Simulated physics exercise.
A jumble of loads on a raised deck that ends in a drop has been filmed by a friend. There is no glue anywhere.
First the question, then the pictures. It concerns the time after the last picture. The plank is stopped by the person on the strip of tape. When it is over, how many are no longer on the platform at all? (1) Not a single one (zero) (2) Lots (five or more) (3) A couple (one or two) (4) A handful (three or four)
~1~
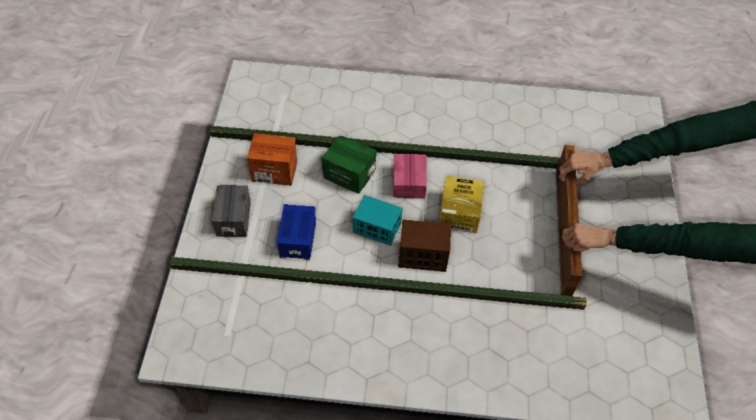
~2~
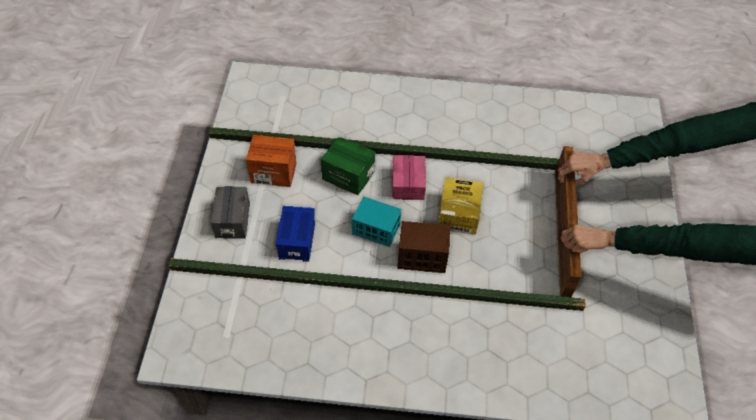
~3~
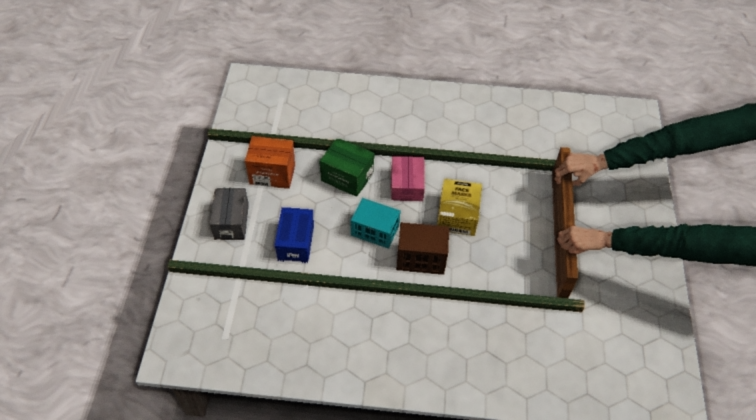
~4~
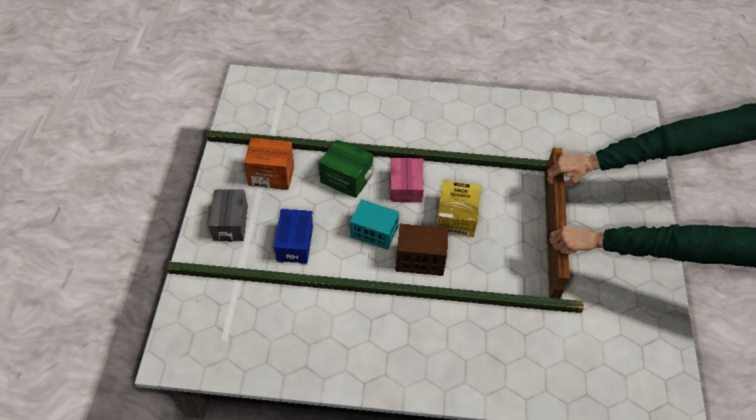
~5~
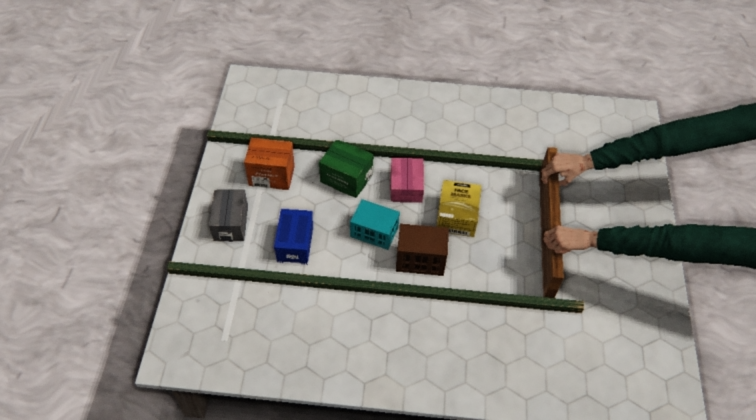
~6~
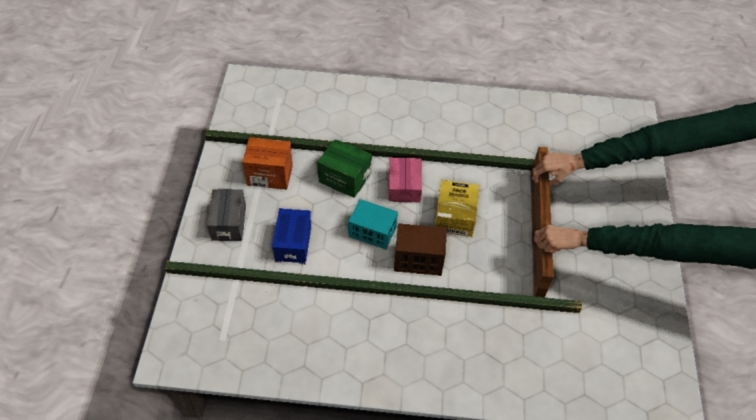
4.
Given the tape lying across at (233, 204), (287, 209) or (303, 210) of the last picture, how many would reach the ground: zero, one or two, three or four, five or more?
Going one by one, the answers are at least five, one or two and either one or two.
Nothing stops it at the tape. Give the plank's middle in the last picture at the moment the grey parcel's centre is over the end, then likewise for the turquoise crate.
The middle is at (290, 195) when it's the grey parcel, and at (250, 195) when it's the turquoise crate.
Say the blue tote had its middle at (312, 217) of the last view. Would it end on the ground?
In this case the blue tote does not stay.
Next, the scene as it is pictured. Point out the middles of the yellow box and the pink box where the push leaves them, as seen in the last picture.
About (236, 189), and about (222, 156).
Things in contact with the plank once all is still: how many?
At rest, 2 are in contact.
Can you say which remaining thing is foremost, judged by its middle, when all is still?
The blue tote, it is.
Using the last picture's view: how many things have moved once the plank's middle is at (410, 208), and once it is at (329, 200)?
First 5, then 8.
Soon after, none off yet; grey parcel at rest near (227, 215); orange parcel at rest near (268, 164); blue tote at rest near (293, 236).
After that, none off yet; grey parcel at rest near (227, 215); orange parcel displaced about its own width near (243, 164); blue tote displaced a little near (275, 238).
And then, none off yet; grey parcel displaced about its own width near (197, 212); orange parcel displaced well along near (191, 171); blue tote displaced about its own width near (221, 244).
In the end, the number that fall off is three or four; gone, green parcel, orange parcel and grey parcel.
